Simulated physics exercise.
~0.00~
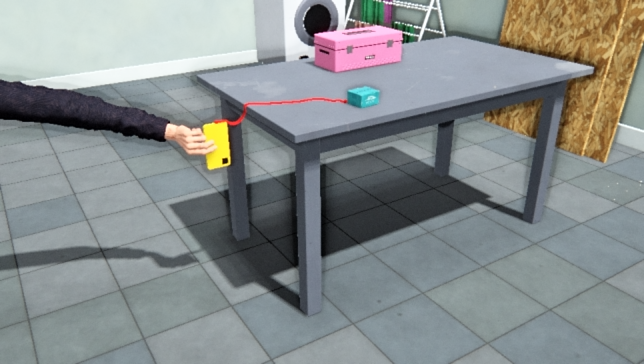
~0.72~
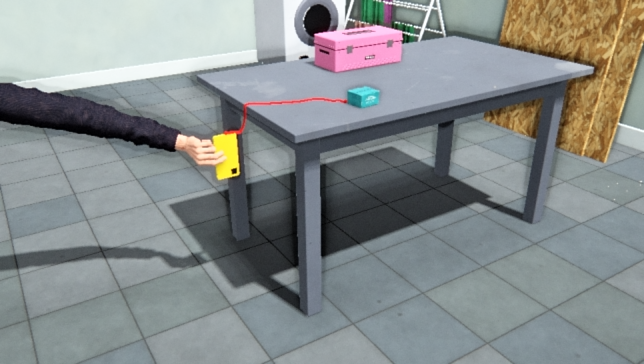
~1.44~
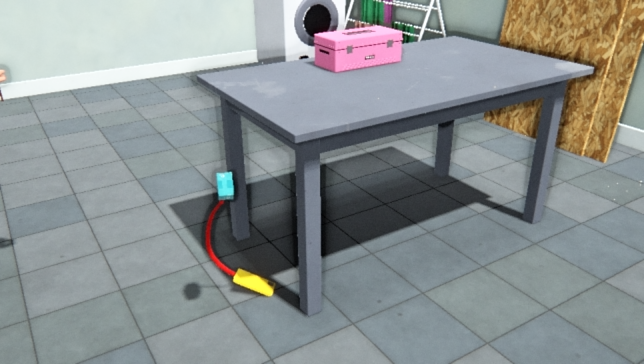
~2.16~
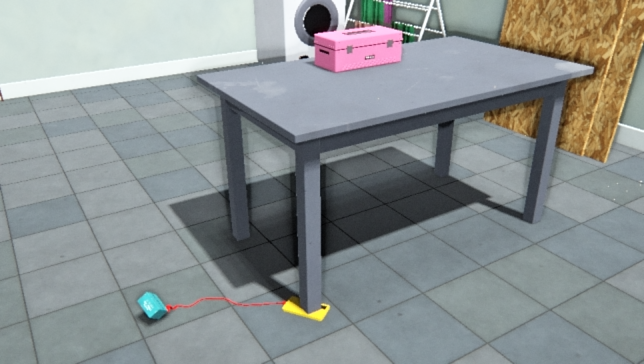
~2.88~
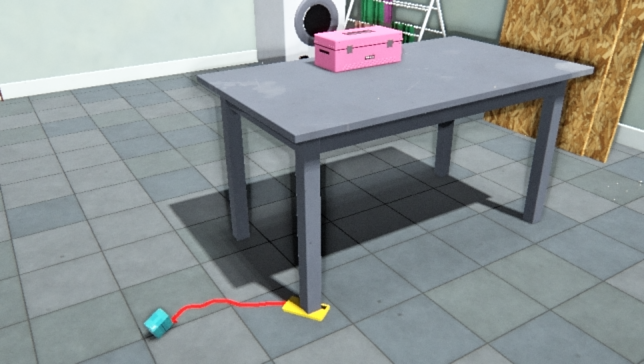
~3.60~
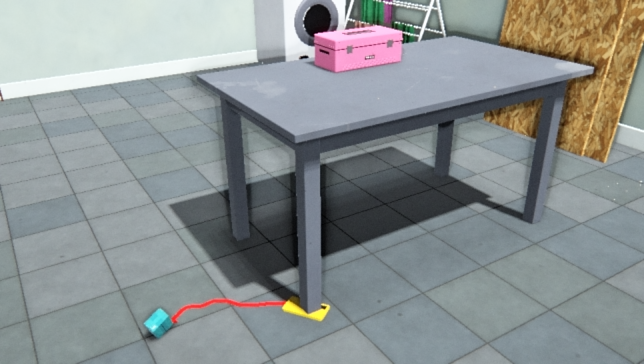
In a room with a grey tiled floor, a still camera looks slightly down on a grey table, with a white machine, a rack and a wooden board behind it. A pink toolbox and a small turquoise box sit on top, and a hand from the left holds a yellow phone off the table's left end, joined to the box by a red ribbon. The hand lets go and withdraws, the phone drops to the floor, and the box is dragged over the edge after it. The box lands left of the phone, shifts slightly and rests, while the toolbox never moves.
